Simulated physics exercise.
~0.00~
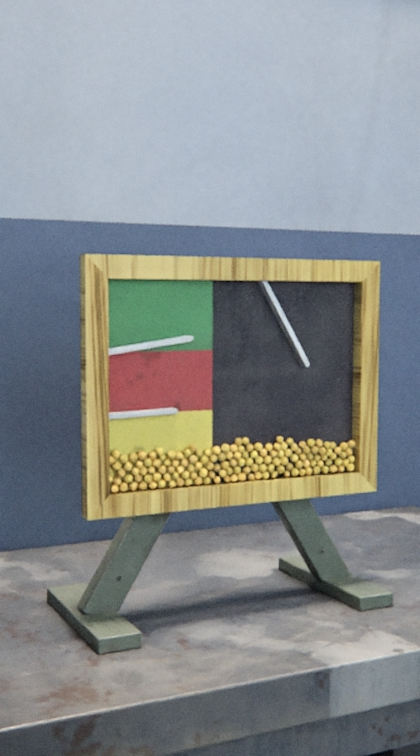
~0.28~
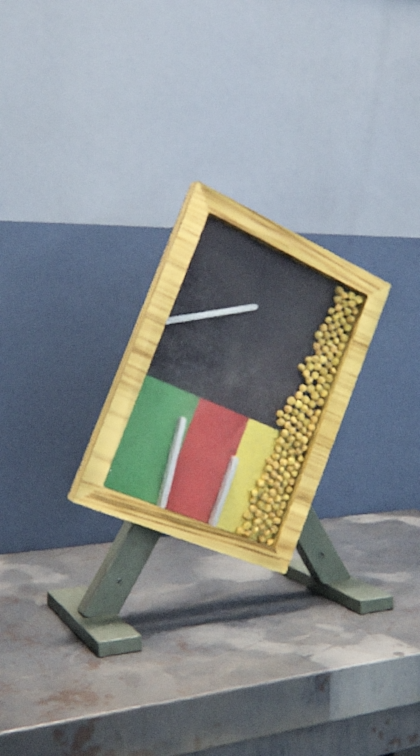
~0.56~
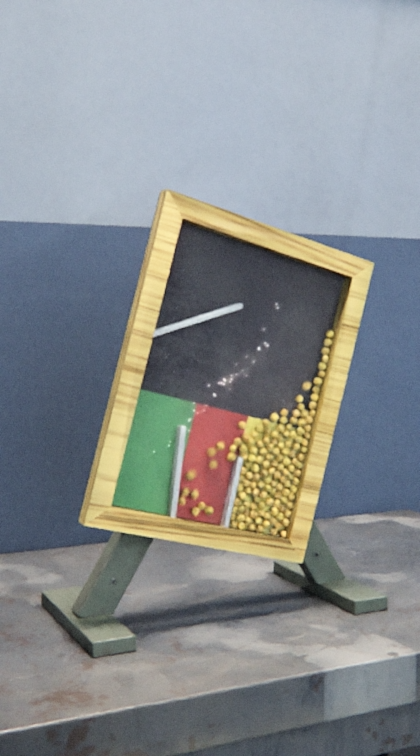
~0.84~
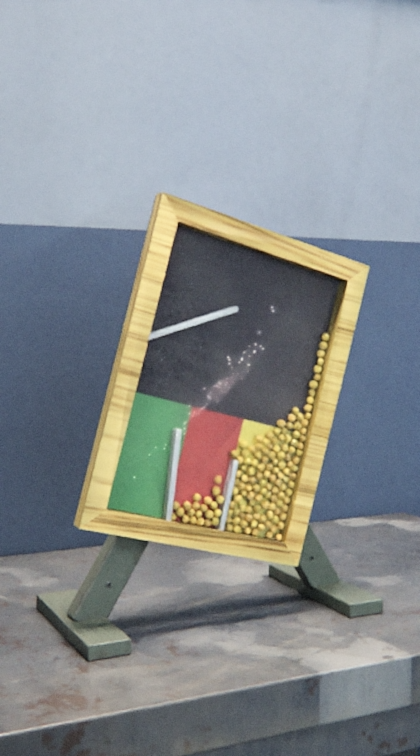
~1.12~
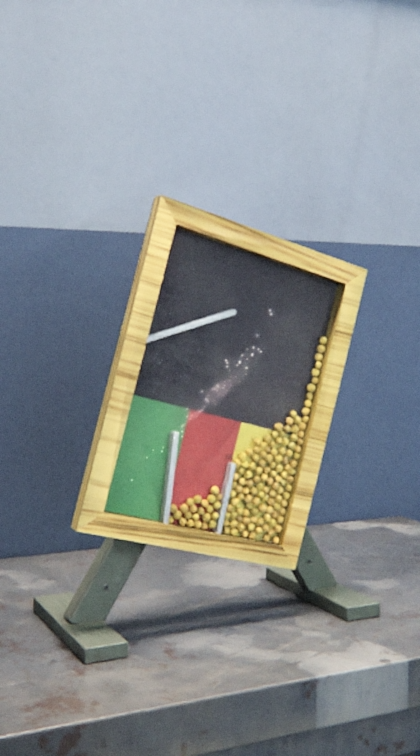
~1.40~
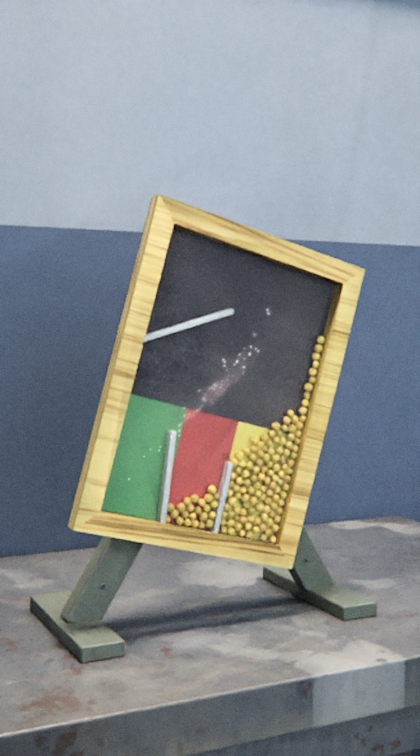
Wooden-framed seed sorter tipping steeply anticlockwise on its stand, yellowish beads sliding right, then settling mostly in the yellow pocket, some in red.
